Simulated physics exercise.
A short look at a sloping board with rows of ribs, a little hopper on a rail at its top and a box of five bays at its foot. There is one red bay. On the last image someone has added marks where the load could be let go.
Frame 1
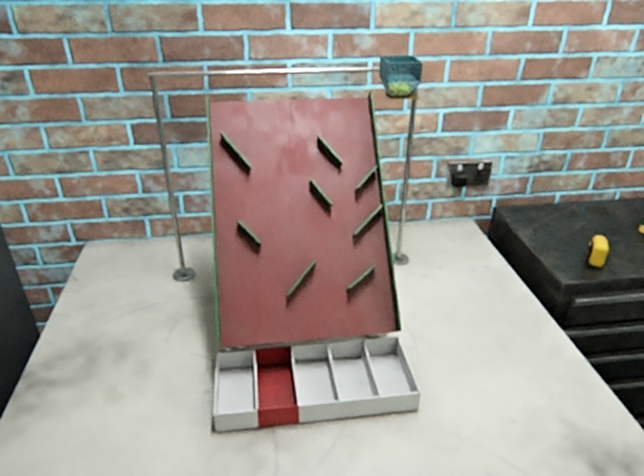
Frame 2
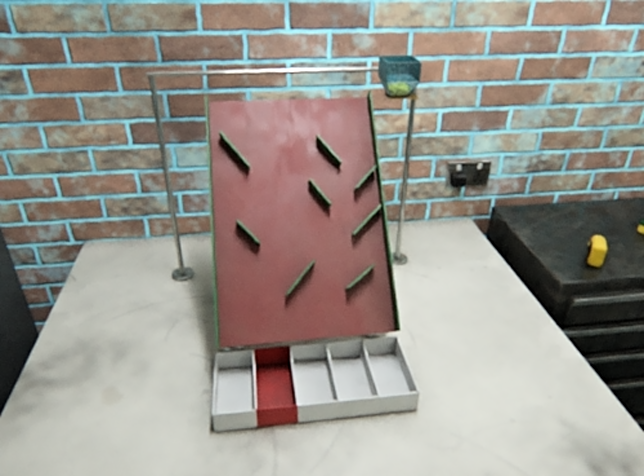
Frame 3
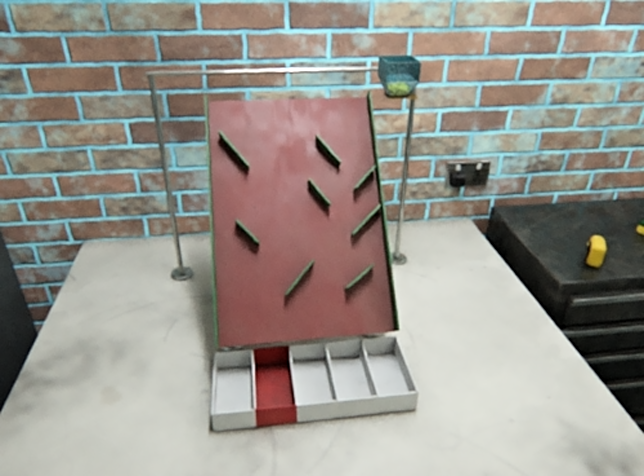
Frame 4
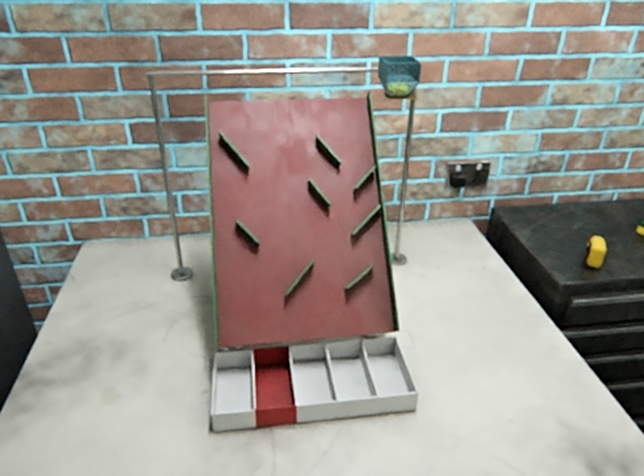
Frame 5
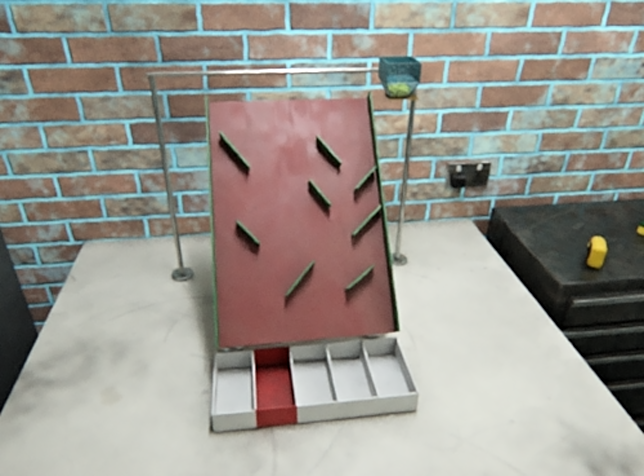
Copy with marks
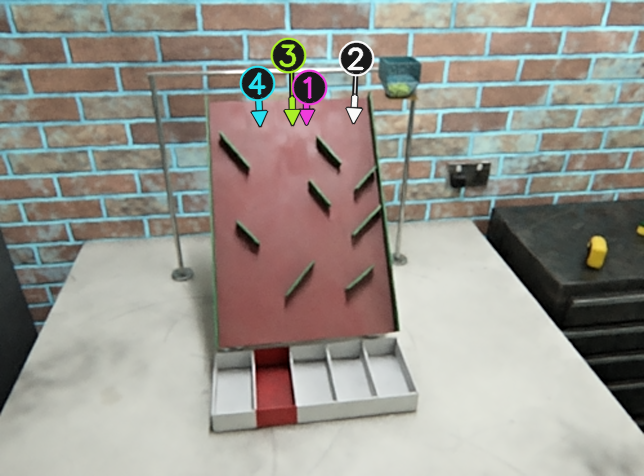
Nothing moves on a sloping red board with angled ribs, a small hopper at its top right and five bays below, one red.
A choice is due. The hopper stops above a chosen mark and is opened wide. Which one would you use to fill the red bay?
It is 4.
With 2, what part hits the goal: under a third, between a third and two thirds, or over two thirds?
It is under a third.
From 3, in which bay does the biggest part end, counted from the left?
It is the first one.
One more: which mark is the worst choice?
2.
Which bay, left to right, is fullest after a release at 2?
It is the third one.
On the marked copy, mark 1 meets the board at (306, 119); mark 2 meets the board at (353, 117); mark 3 meets the board at (292, 119); mark 4 meets the board at (259, 120).
Choosing 1, a small part in the red bay, most in other bays, a small part outside the box.
Choosing 2, a stray few in the red bay, nearly all in other bays, a stray few outside the box.
Choosing 3, about a quarter in the red bay, about two thirds in other bays, a small part outside the box.
Choosing 4, about half in the red bay, about a third in other bays, a small part outside the box.
